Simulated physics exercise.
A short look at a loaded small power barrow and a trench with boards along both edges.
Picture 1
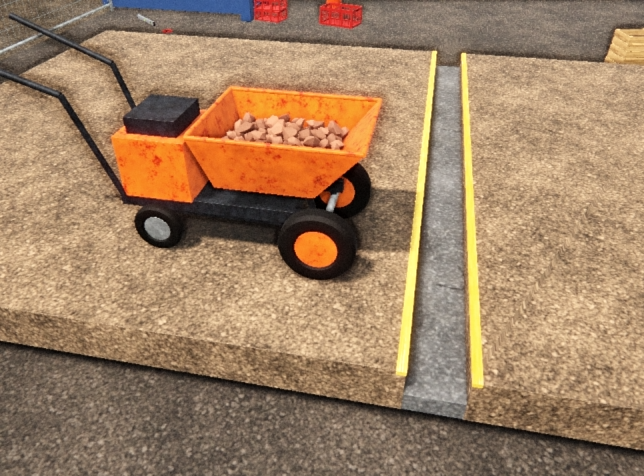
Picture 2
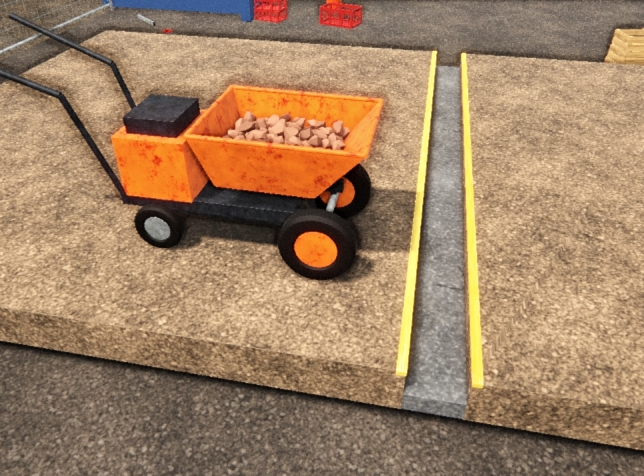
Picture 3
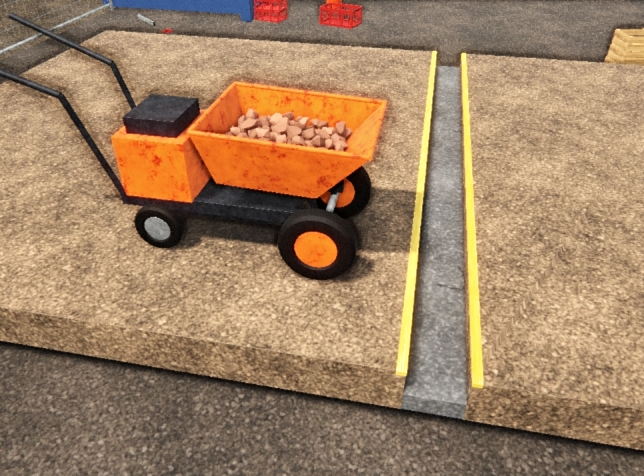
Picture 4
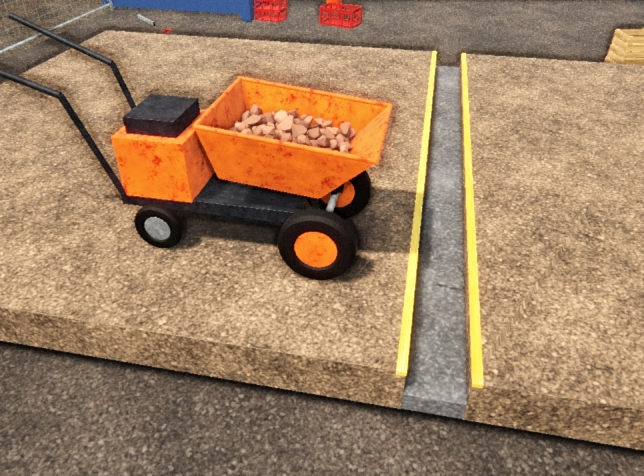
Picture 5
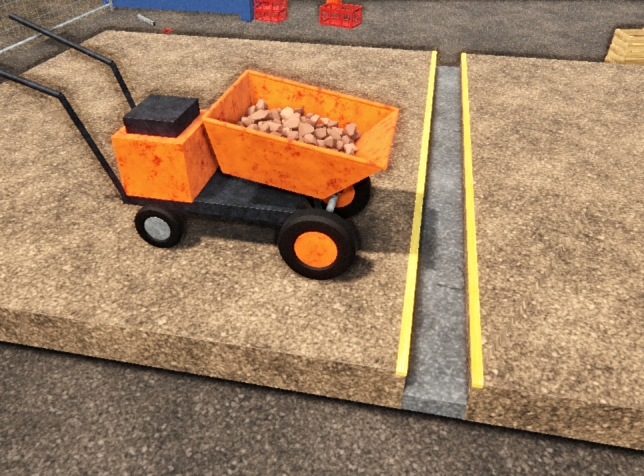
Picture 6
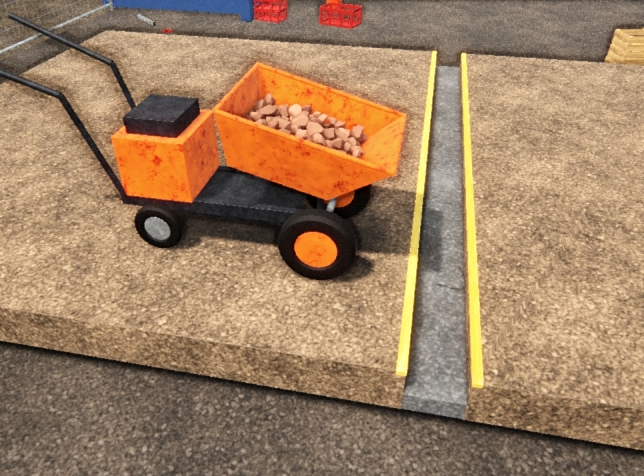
An orange skip full of reddish rubble sat level on a small power barrow, then its back end rose and it tilted clearly toward the yellow-edged trench on the right while the wheels stayed still.
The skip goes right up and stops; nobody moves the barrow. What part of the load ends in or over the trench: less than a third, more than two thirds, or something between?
The trench ends with more than two thirds of it.
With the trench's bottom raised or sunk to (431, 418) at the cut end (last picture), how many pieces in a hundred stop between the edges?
About 80 per cent.
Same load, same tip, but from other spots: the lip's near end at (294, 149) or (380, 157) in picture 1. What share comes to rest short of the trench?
First some 40, then 0 per cent.
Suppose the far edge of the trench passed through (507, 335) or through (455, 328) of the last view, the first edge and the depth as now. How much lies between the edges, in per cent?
In turn 100 and 50 in a hundred.
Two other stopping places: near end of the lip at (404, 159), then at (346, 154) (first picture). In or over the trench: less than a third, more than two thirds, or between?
In turn: Under a third; more than two thirds.
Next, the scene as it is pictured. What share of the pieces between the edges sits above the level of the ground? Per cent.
Close to 10 per cent.
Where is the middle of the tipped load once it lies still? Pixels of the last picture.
Close to (448, 267).
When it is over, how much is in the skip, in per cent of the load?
About 0 per cent.
Soon, skip tipped steeply; all in the skip.
A while on, skip tipped steeply; most in the skip; a small part in or heaped over the trench; a stray few beyond it; a stray few falling.
Towards the end, skip tipped right over; a stray few in the skip; most in or heaped over the trench; about a quarter beyond it.
Finally, skip tipped right over; most in or heaped over the trench; about a quarter beyond it.
